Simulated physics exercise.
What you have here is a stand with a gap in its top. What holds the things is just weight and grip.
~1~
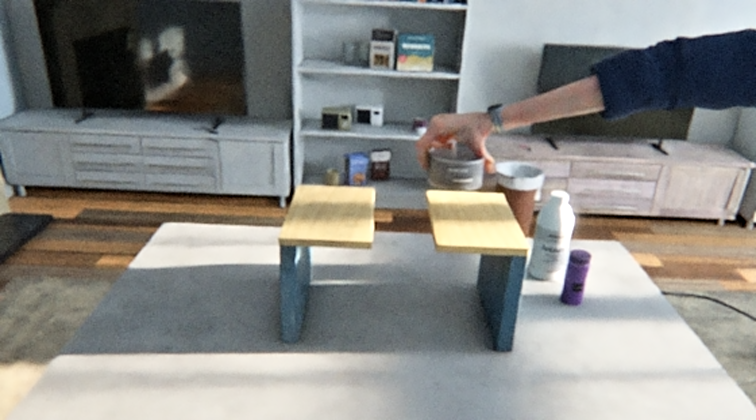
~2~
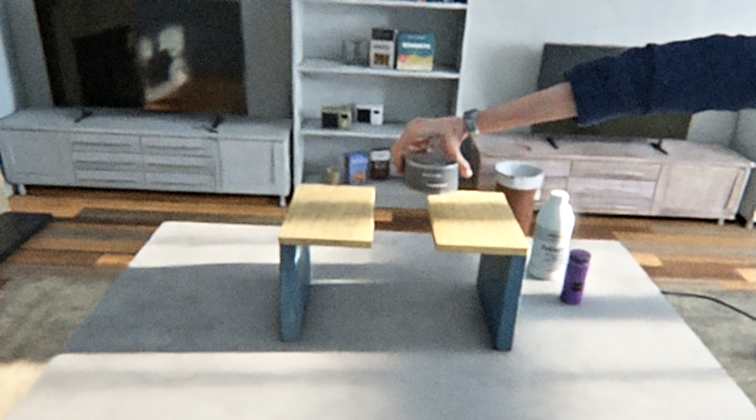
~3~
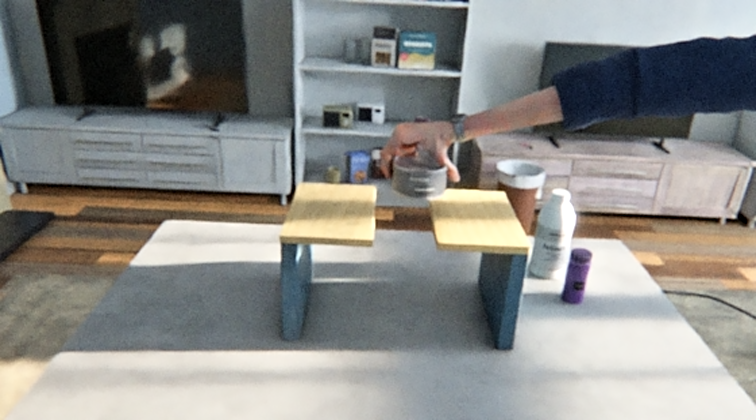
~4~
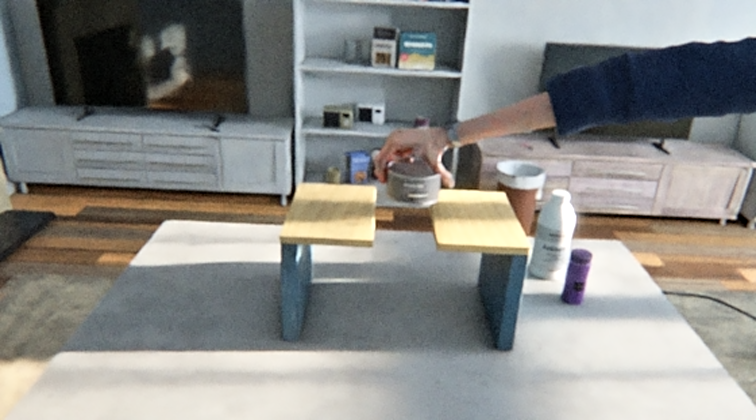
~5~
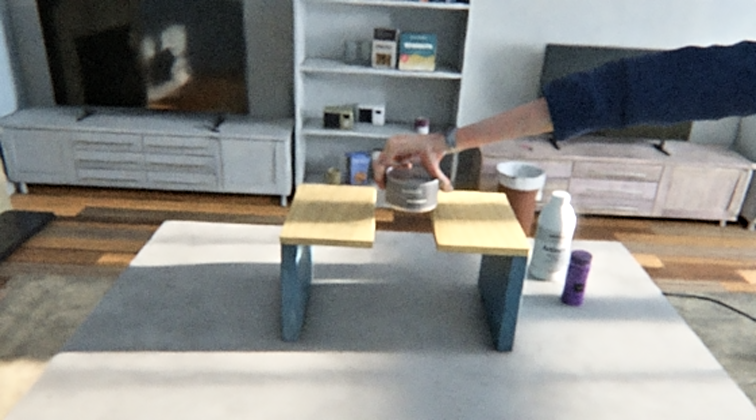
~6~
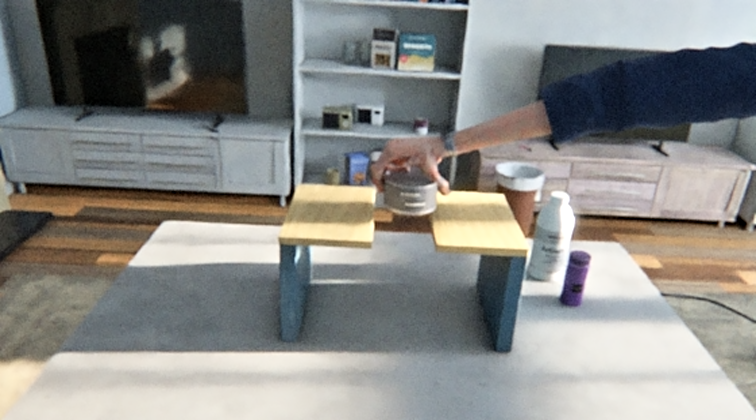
Hand carrying a grey tub leftward and slightly down, then holding it still over the gap between two wooden stand tops.
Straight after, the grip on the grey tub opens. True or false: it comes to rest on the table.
True.
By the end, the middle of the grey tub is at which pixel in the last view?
Looks like it settles somewhere around (413, 290).
Then, 0.20 s after the last picture, grey tub tipped 24° from how it was near (407, 209).
Then, 0.30 s after the last picture, grey tub on its side near (396, 258).
Then, 0.40 s after the last picture, grey tub on its side near (402, 289).
At rest, tipped over on the stand or table, grey tub; the other 2 in place. Seen from the same camera at the end, grey tub near (413, 290). The tub drops through.
